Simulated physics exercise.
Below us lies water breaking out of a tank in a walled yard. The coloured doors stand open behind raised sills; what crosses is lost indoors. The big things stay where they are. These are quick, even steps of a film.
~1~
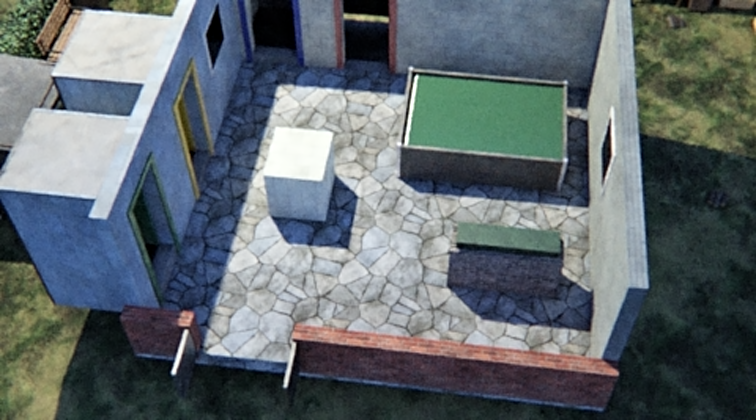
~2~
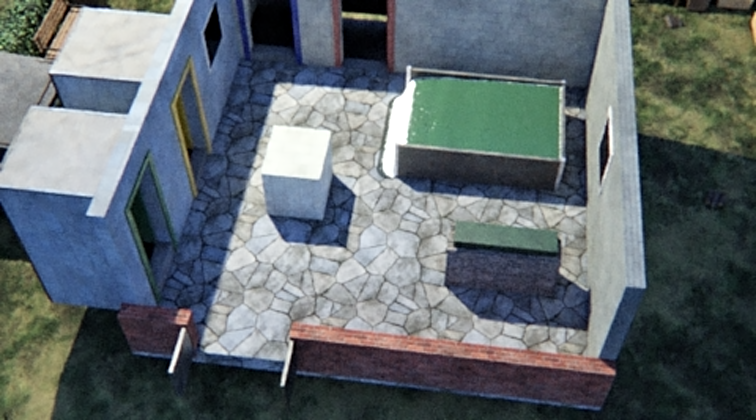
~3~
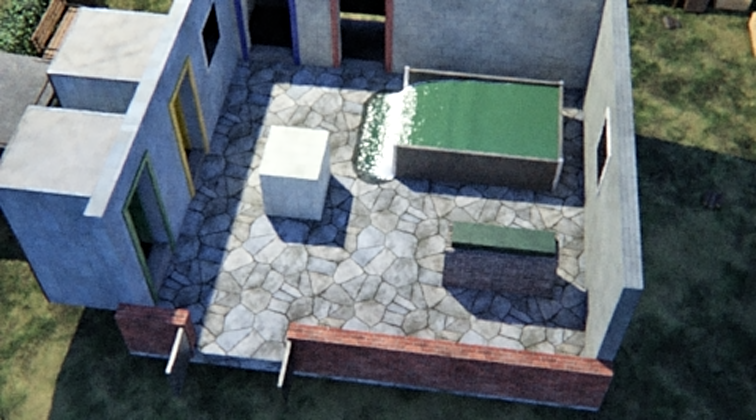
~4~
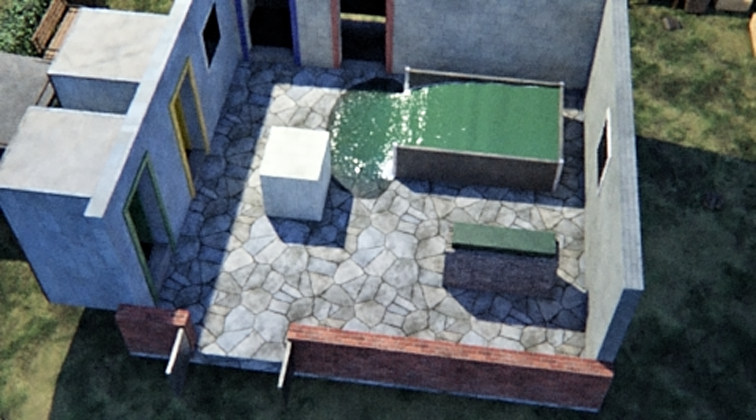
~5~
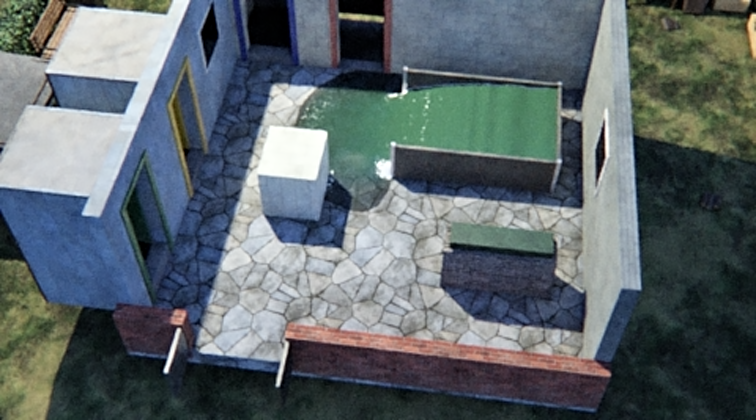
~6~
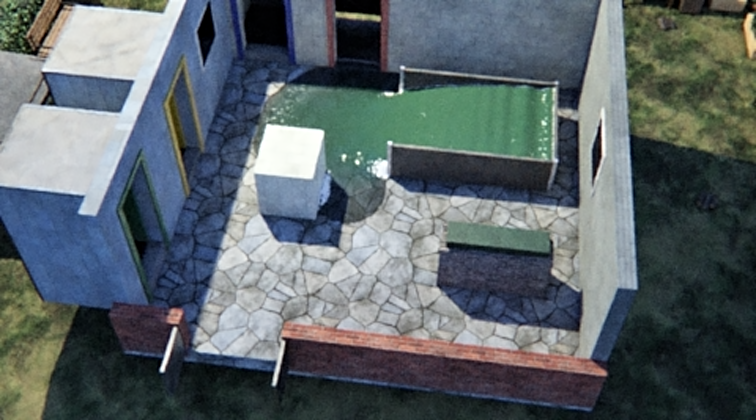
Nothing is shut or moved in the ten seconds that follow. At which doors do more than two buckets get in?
The blue door floods; the green door holds within the limit; the red door floods; the yellow door floods.
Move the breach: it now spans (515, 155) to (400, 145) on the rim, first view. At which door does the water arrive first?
That is the one in green.
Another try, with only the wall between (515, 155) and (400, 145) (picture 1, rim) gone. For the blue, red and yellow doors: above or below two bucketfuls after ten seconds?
The blue one is under, the red one floods, the yellow one keeps below it.
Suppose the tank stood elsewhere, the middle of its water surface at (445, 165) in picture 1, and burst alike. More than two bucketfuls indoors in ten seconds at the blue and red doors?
One by one: Blue floods; red goes over.
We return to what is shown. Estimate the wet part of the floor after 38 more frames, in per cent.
Close to 75 %.
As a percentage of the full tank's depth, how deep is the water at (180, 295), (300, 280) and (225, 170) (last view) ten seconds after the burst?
Roughly 14, 10 and 12 per cent, in turn.
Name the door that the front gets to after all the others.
The green door.
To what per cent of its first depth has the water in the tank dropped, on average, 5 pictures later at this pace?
Roughly 60 per cent.
A moment on, water covers 30 % of the floor; the blue door wet at the sill, nothing in, the green door not reached, the red door under two buckets in, the yellow door under two buckets in.
Next, water covers 45 % of the floor; the blue door under two buckets in, the green door not reached, the red door over two buckets in, the yellow door over two buckets in.
Then, water covers 60 % of the floor; the blue door far over two buckets in, the green door wet at the sill, nothing in, the red door over two buckets in, the yellow door far over two buckets in.
Later, water covers 75 % of the floor; the blue door far over two buckets in, the green door wet at the sill, nothing in, the red door far over two buckets in, the yellow door far over two buckets in.
In the end, water covers 95 % of the floor; the blue door far over two buckets in, the green door wet at the sill, nothing in, the red door far over two buckets in, the yellow door far over two buckets in.
